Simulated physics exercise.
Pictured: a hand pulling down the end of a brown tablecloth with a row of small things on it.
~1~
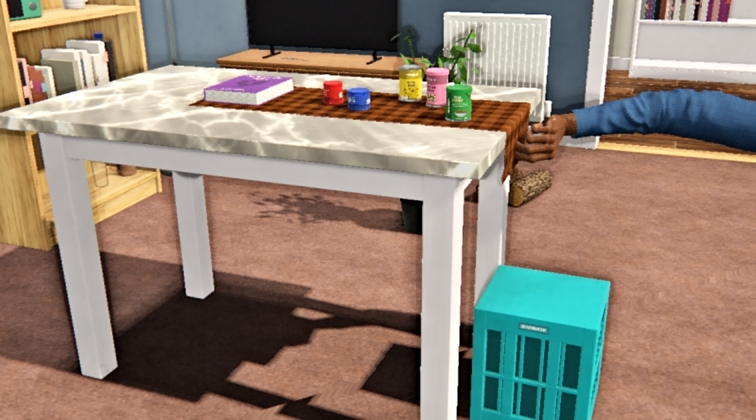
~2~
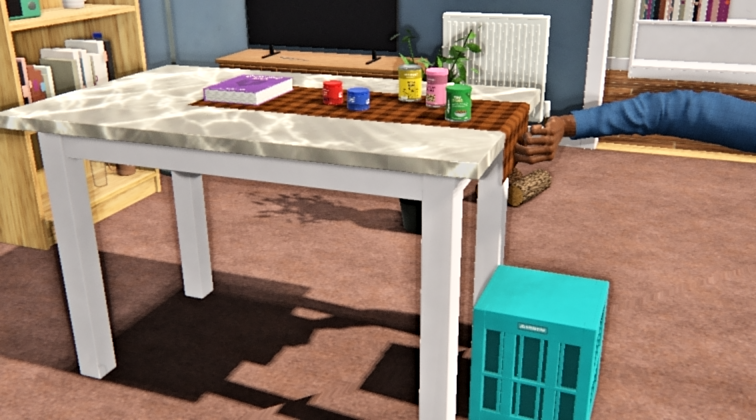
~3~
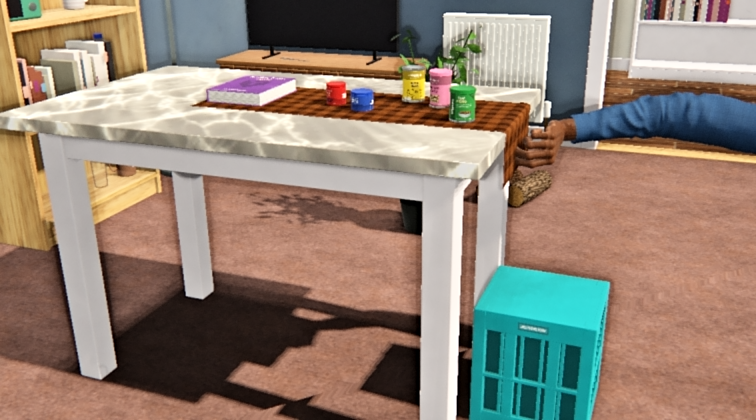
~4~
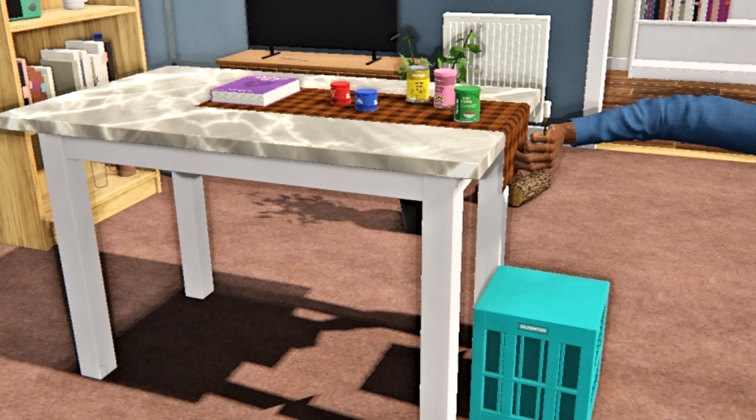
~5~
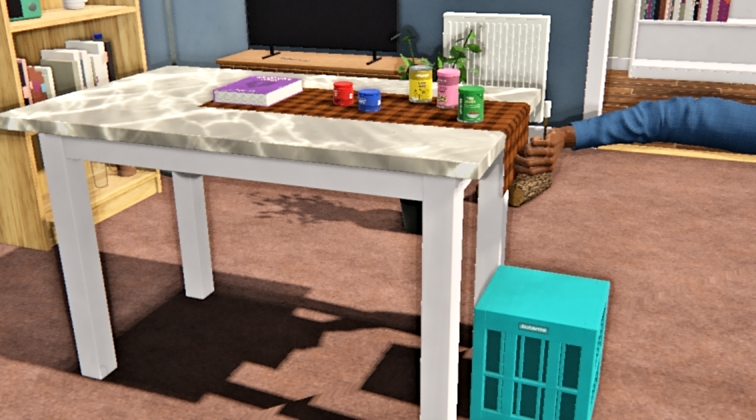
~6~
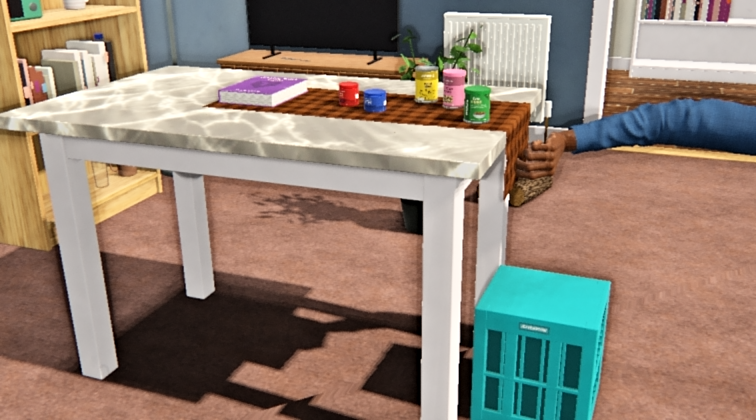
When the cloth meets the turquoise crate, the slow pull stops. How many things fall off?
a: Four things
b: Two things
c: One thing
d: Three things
Option d: Three things.
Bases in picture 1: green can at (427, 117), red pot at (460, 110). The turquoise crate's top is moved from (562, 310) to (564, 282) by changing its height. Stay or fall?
Result: Green can gone, red pot gone.
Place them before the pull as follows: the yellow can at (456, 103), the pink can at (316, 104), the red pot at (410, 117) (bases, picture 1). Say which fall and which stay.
The yellow can goes over, the pink can remains up, the red pot drops off.
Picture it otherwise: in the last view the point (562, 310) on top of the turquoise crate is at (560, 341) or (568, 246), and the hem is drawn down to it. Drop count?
4 and 1.
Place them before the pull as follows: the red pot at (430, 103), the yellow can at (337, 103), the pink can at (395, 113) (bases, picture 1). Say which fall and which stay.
Red pot: Off; yellow can: Still on; pink can: Off.
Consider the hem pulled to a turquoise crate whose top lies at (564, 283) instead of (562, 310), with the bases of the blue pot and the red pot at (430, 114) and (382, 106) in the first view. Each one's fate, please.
Final state: The blue pot is no longer up, the red pot is still in place.
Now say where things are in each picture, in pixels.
In the first picture, hem (502, 184); green can (459, 87); pink can (437, 70); yellow can (410, 67); blue pot (359, 90); red pot (333, 82); top of the crate (562, 310).
In the second picture, hem (502, 185); green can (459, 87).
In the third picture, hem (503, 189); pink can (441, 71).
In the fourth picture, hem (502, 193); yellow can (418, 67); top of the crate (561, 310).
In the fifth picture, hem (503, 197); blue pot (369, 91).
In the sixth picture, hem (504, 202); green can (478, 88); pink can (454, 71); yellow can (427, 68); blue pot (375, 91); red pot (348, 83).
Soon after, hem near (515, 231); green can gone.
After that, hem near (514, 268); green can and pink can gone.
And then, hem on the crate; green can, pink can and yellow can gone.
In the end, hem on the crate; green can, pink can and yellow can gone. The count of fallen things is three.
